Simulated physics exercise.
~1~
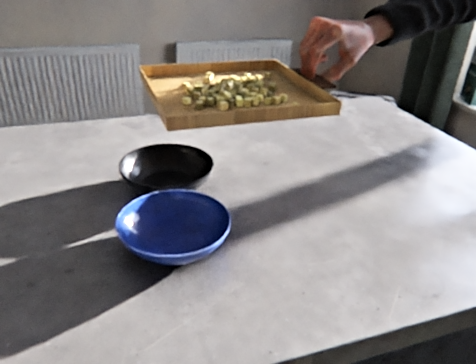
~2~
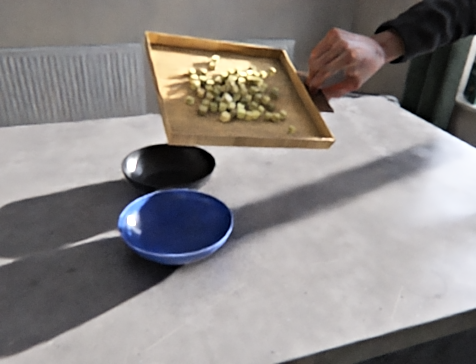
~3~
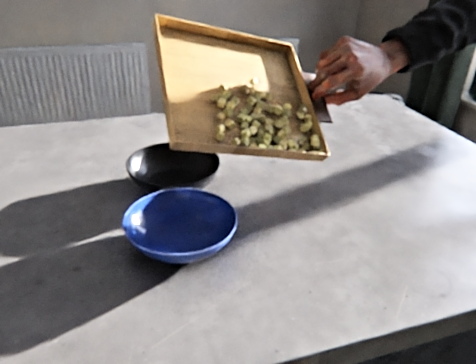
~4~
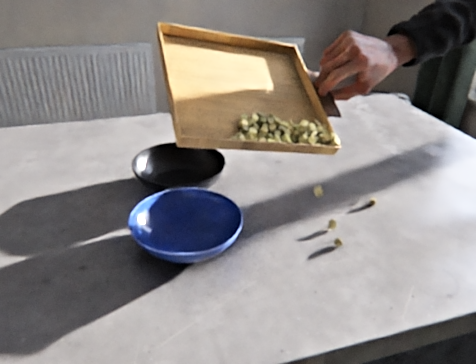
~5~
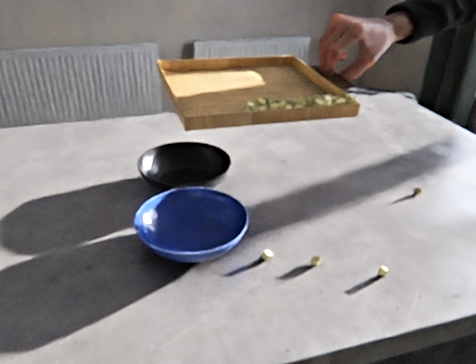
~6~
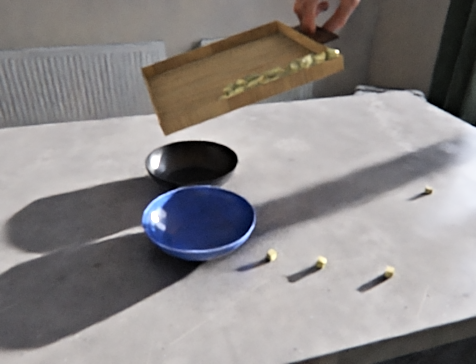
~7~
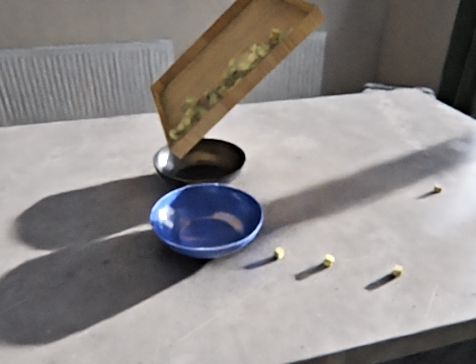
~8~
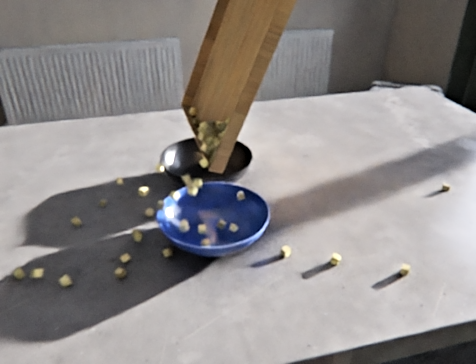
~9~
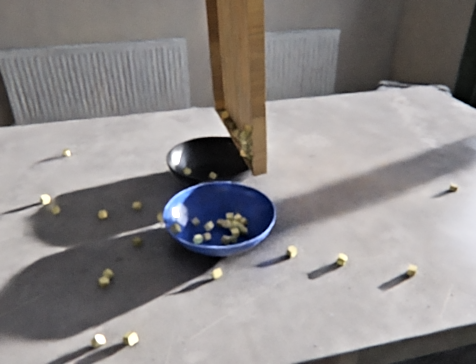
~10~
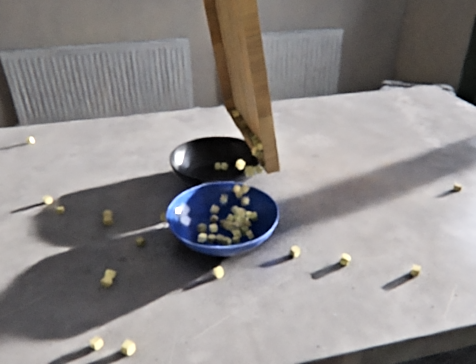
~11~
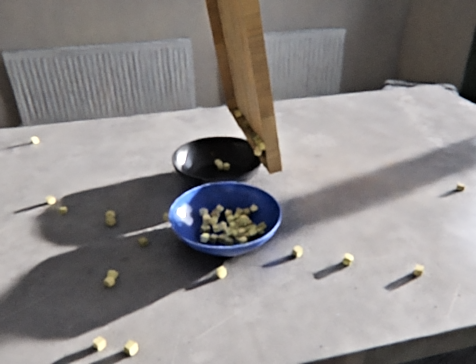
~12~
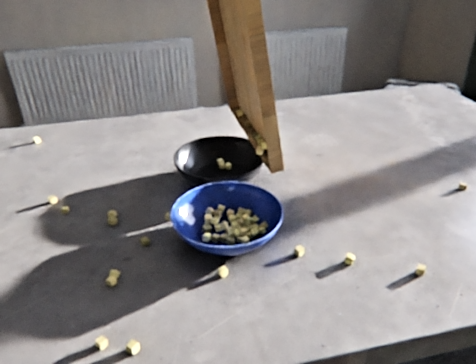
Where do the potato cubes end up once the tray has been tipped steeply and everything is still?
The largest share lies in the blue bowl and a good number are scattered on the table outside the bowls, while only a few land in the black bowl.
